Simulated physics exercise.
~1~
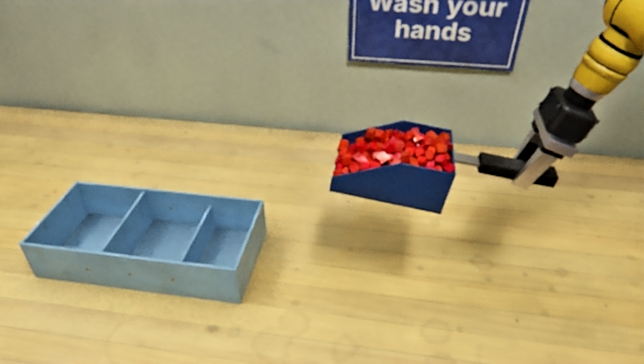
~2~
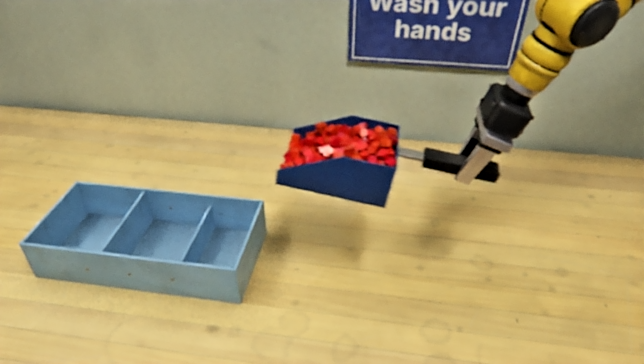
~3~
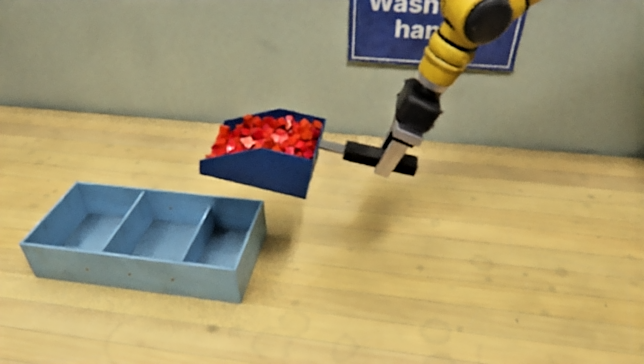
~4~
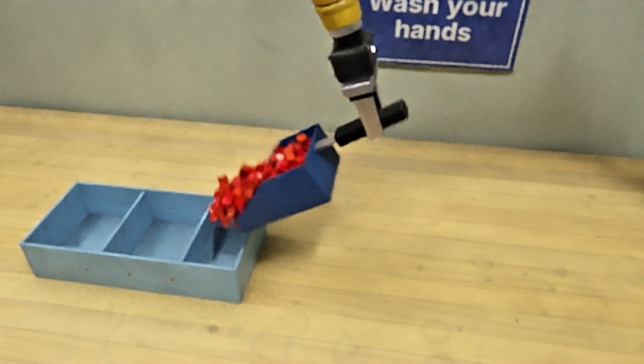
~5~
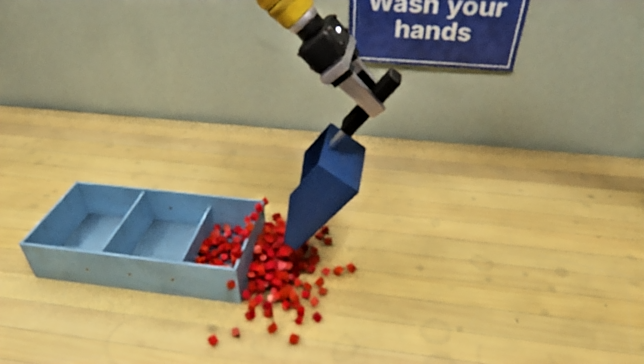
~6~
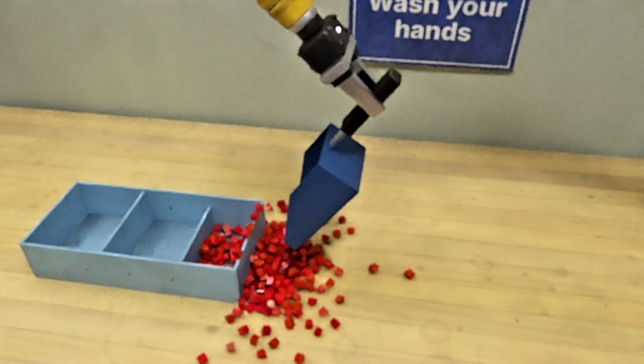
Robot arm carrying a blue scoop of red cubes left and tipping it over a divided box, spilling most onto the table.
